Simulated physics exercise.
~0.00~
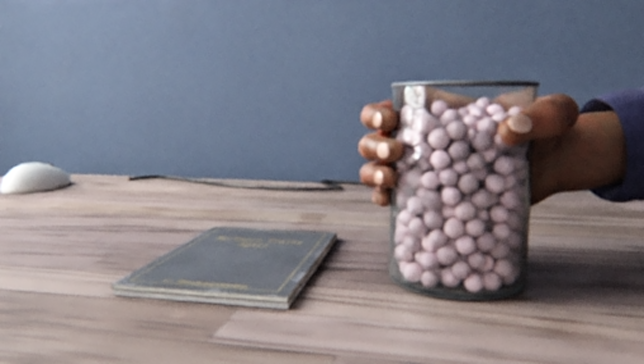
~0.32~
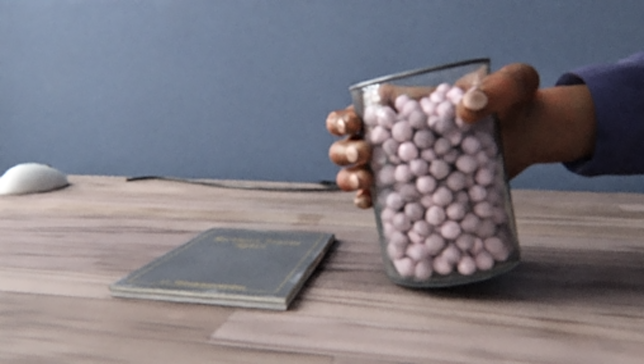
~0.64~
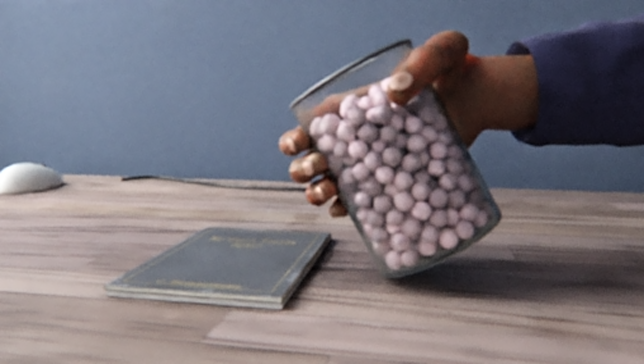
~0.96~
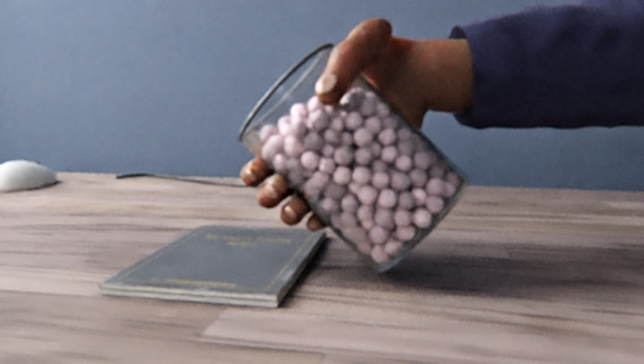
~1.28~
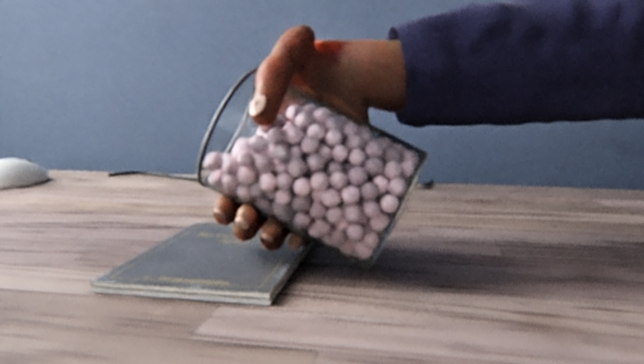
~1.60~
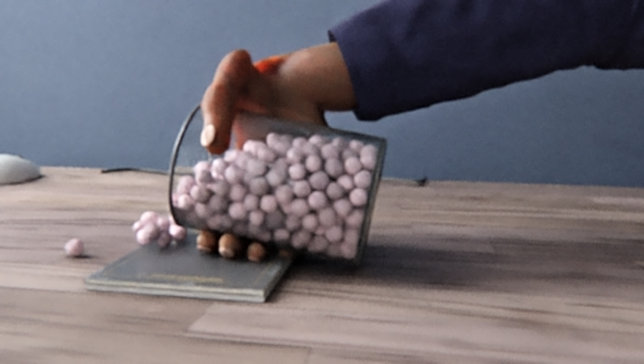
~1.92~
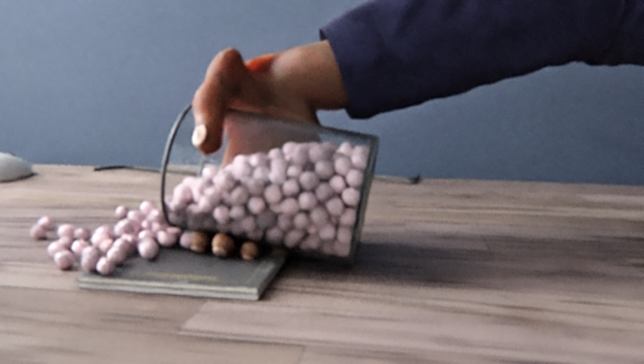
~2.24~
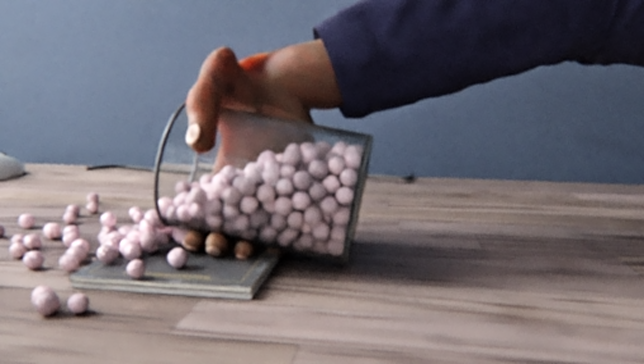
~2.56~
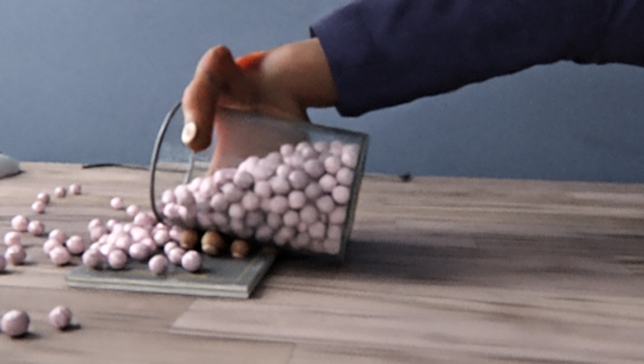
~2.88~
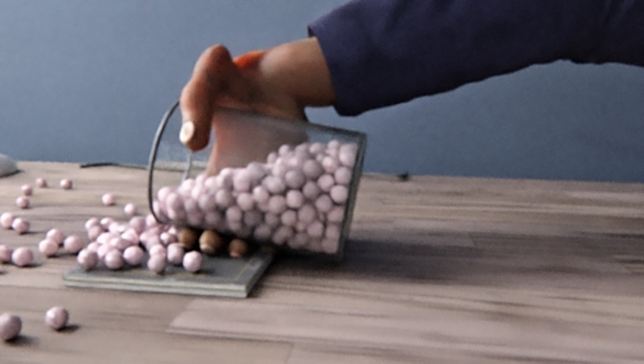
A hand tipping a glass of pale pink balls leftward onto a thin dark book, some spilling across the table, most staying inside.
